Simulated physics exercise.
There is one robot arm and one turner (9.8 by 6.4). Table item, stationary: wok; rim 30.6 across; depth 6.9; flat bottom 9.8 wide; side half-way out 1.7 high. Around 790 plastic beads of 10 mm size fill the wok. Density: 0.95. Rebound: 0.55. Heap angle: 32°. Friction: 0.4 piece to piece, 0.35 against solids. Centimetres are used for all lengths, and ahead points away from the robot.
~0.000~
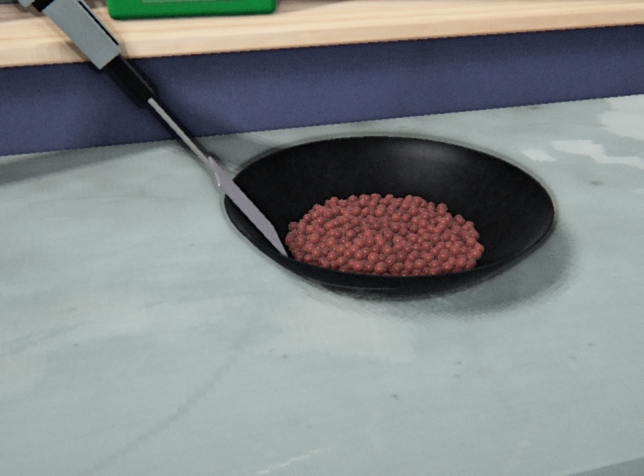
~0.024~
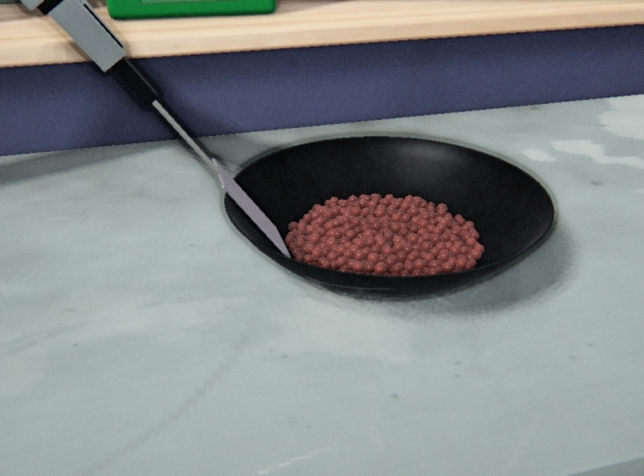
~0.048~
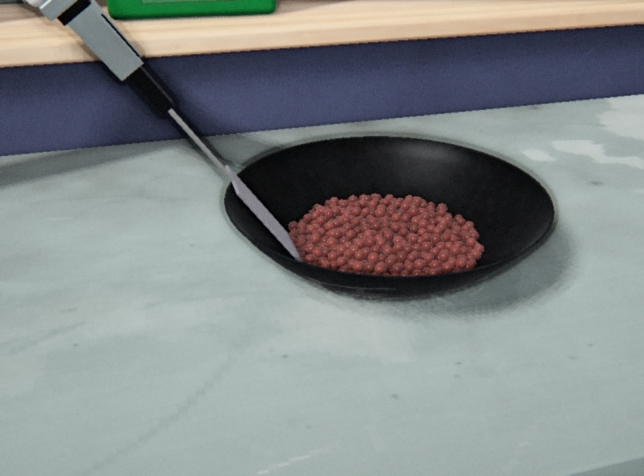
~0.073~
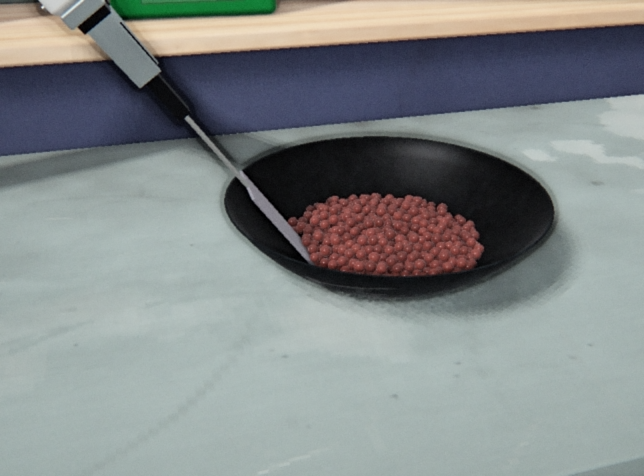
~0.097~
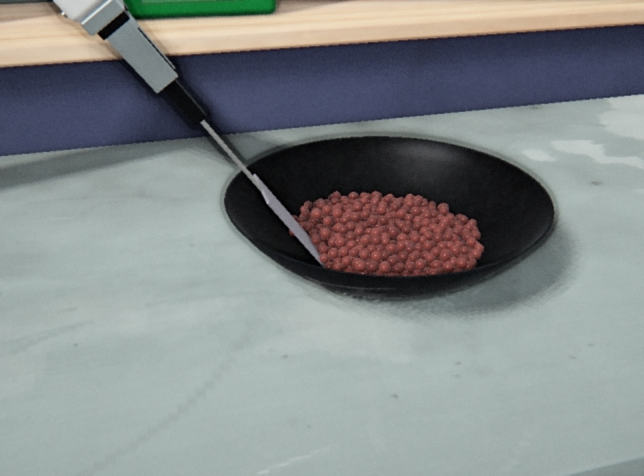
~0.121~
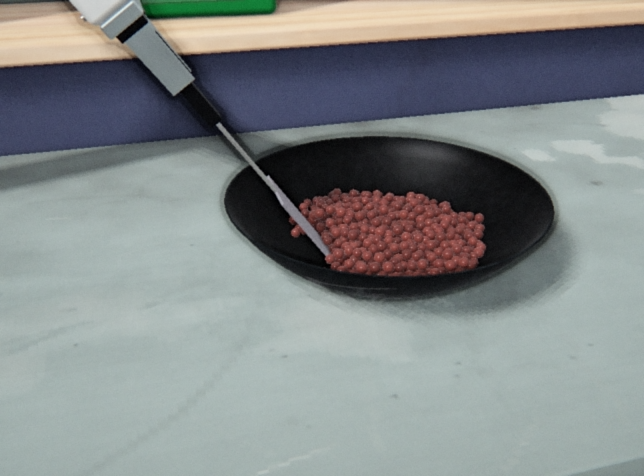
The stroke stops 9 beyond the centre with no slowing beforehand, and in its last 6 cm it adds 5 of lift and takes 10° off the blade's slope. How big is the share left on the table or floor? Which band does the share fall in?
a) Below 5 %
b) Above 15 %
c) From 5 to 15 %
The answer is a.
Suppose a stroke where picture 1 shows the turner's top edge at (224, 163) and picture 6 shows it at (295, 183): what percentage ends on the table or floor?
It works out to about 5 %, more or less.
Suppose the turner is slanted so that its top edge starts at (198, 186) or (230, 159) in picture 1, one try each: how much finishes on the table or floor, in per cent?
I'd say near 5 per cent for the first and near 0 per cent for the second.
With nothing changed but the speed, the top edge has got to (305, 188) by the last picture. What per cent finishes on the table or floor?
My guess is around 10 percent.
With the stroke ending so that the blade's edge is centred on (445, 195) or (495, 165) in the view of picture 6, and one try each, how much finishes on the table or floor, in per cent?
I'd say roughly 0 per cent, then roughly 10 per cent.
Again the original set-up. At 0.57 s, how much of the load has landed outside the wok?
Around 2 percent.
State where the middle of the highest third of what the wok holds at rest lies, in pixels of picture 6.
(466, 216).
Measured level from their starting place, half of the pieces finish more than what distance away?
About 3 cm.
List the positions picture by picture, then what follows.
The first frame shows turner top edge at (214, 170), sloping 55°; upper third of the load around (382, 231), from x 290 to 480, top at y 200; 790 in the wok.
The second frame shows turner top edge at (218, 172), sloping 55°; upper third of the load around (382, 231), from x 290 to 480, top at y 200.
The third frame shows turner top edge at (232, 179), sloping 55°; upper third of the load around (382, 231), from x 290 to 480, top at y 200.
The fourth frame shows turner top edge at (246, 184), sloping 55°; upper third of the load around (381, 230), from x 295 to 480, top at y 200.
The fifth frame shows turner top edge at (261, 188), sloping 55°; upper third of the load around (384, 227), from x 295 to 480, top at y 195.
The sixth frame shows turner top edge at (275, 190), sloping 55°; upper third of the load around (388, 226), from x 295 to 480, top at y 195; 790 in the wok.
After 0.22 s, sloping 55°, highest piece 4 above the table; 790 in the wok.
After 0.32 s, sloping 51°, highest piece 6 above the table; 790 in the wok.
After 0.57 s, sloping 45°, highest piece 8 above the table; 775 in the wok, 11 on the table or floor, 4 on the blade or in flight.
After 1.62 s, sloping 45°, highest piece 7 above the table; 775 in the wok, 15 on the table or floor.
At rest, 775 in the wok, 15 on the table or floor. That is 2 % on the table or floor.
